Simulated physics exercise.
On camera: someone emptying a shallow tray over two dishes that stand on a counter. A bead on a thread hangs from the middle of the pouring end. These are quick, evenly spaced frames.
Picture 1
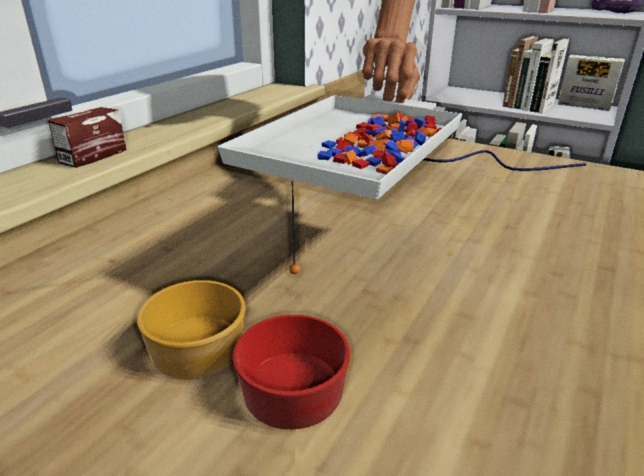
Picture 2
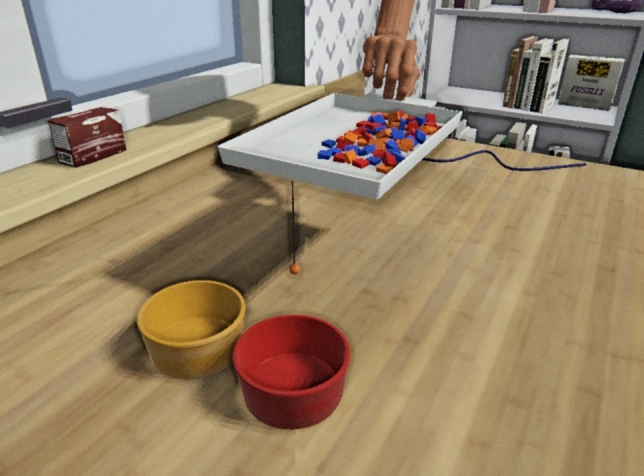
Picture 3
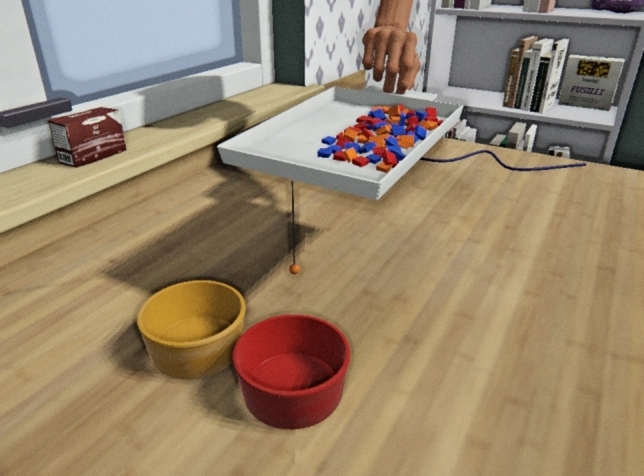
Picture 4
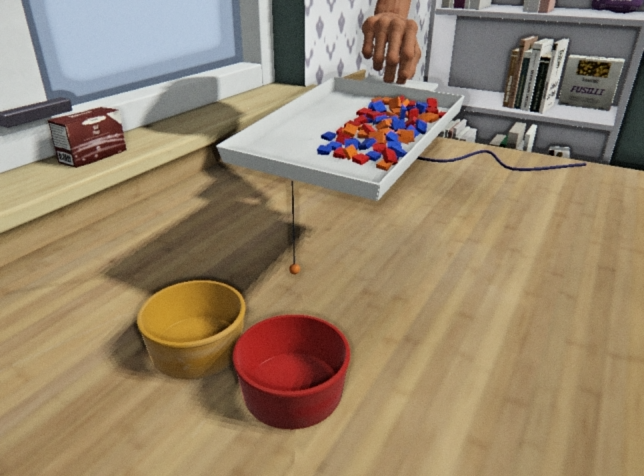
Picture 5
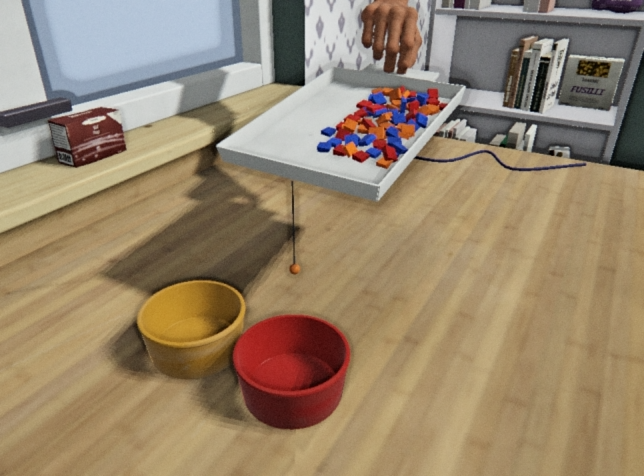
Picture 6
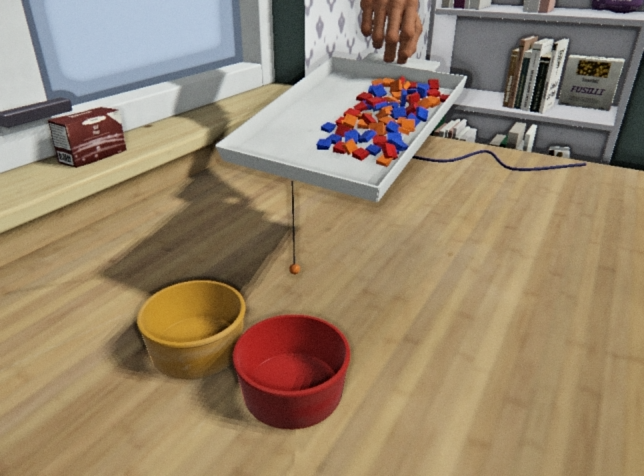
On a wooden counter, a hand holds the far end of a shallow white tray of red, blue and orange pieces above a yellow dish and a red dish, nearly still at first. The hand then lifts that end gradually, and the tray slants a little toward its lower right corner, the bead hanging still.
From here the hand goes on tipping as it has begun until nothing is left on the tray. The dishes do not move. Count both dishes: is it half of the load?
In the dishes lies only the smaller part of it.
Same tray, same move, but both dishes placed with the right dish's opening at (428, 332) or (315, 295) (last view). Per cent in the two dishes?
Near 50 % and 50 %.
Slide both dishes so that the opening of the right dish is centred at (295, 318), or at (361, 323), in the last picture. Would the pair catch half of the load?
In turn: More than half; above a half.
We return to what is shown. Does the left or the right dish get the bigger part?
The winner is right.
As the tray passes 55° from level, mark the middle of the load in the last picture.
Roughly at (347, 164).
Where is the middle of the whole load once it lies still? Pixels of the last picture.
Roughly at (324, 357).
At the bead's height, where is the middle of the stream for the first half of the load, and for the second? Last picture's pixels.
Early half (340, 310), late half (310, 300).
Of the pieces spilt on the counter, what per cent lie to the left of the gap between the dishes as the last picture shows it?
It comes to 0 per cent or so.
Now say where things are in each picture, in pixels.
In the first frame, corners of the pouring end at (222, 146) and (378, 180), level; middle of the load at (385, 135), mosaic tiles; left dish at (158, 355); right dish at (260, 403); bead on its thread at (294, 269).
In the second frame, corners of the pouring end at (222, 146) and (378, 180), level; middle of the load at (385, 134).
In the third frame, corners of the pouring end at (222, 146) and (378, 181), tipped barely, lowest at the right corner; middle of the load at (385, 130).
In the fourth frame, corners of the pouring end at (221, 145) and (378, 182), tipped a little, lowest at the right corner; middle of the load at (382, 126).
In the fifth frame, corners of the pouring end at (221, 145) and (377, 183), tipped a little, lowest at the right corner; middle of the load at (382, 120).
In the sixth frame, corners of the pouring end at (220, 145) and (377, 185), tipped a little, lowest at the right corner; middle of the load at (382, 114); left dish at (158, 355); right dish at (260, 403).
Soon after the last picture, tray tipped steeply; nearly all on the tray; a stray few in the air.
A little later, tray tipped right over; most on the tray; a stray few in the right dish; a small part outside both; a stray few in the air.
Later still, tray tipped past a quarter turn; about a quarter in the right dish; a stray few in the left dish; most outside both.
At rest, tray tipped past a quarter turn; about a quarter in the right dish; a stray few in the left dish; most outside both.
